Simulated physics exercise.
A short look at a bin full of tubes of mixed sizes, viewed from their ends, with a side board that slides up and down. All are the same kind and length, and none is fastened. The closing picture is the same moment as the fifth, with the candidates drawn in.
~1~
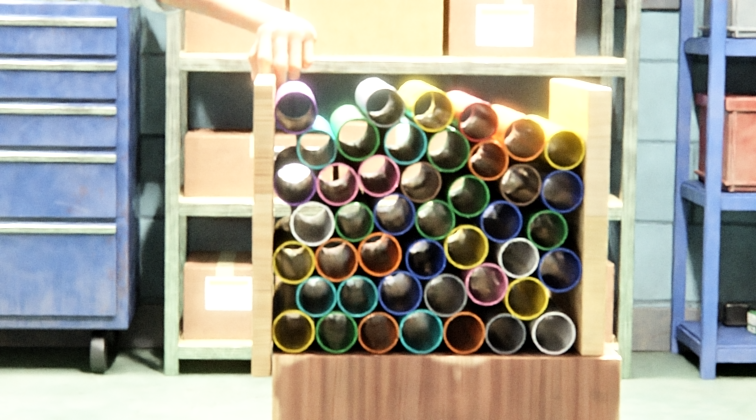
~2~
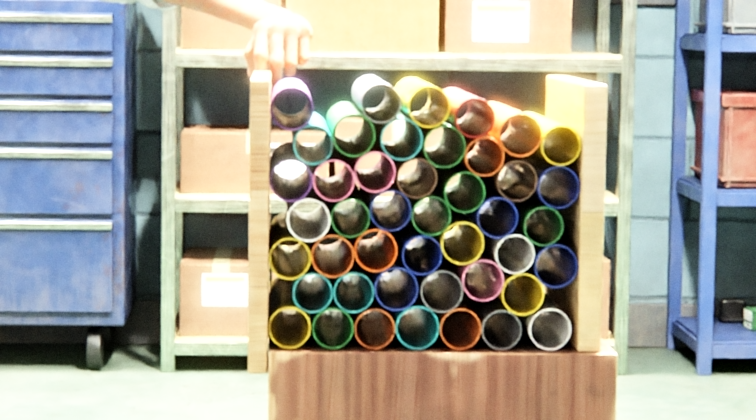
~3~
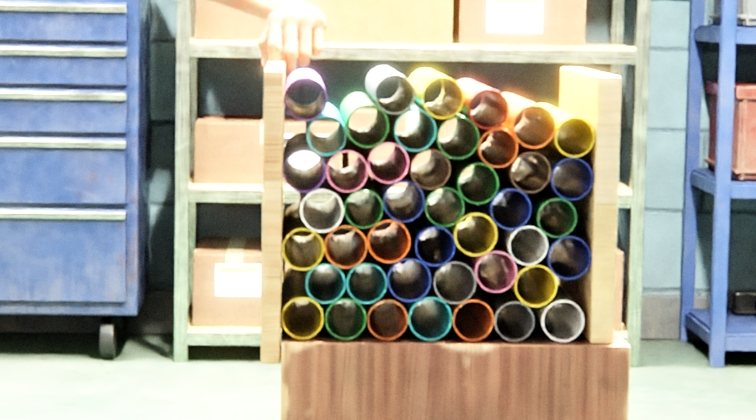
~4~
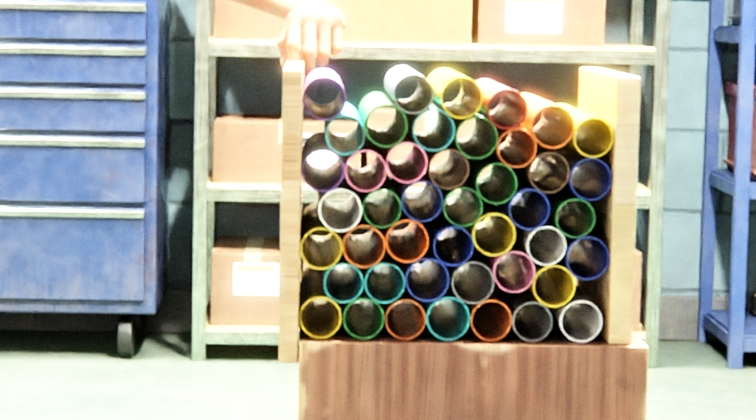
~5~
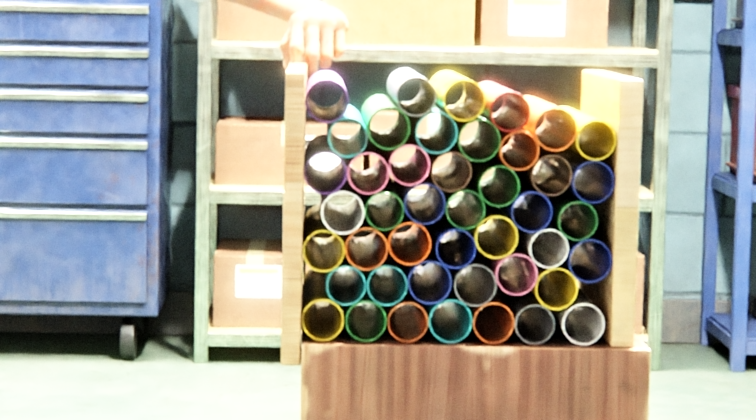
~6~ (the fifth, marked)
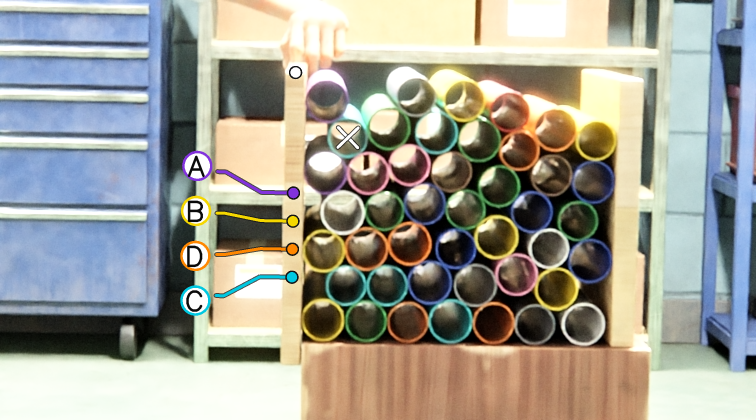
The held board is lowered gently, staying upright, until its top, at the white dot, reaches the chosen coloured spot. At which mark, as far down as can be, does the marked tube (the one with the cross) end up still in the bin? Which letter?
Stop at A.
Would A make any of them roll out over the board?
Yes.
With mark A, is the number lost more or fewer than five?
It loses fewer than five.
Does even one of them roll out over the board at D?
Yes.
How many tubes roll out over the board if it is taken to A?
With A, one.
On the copy, A at (293, 193); B at (293, 221); C at (292, 278); D at (292, 249); the cross at (348, 138); the white dot at (295, 72).
On A. First, top of the board (305, 129).
Then, top of the board (304, 192).
Finally, top of the board (304, 193), one out over the board, the crossed one still inside.
By contrast, B lets the crossed one out; C lets the crossed one out; D lets the crossed one out.
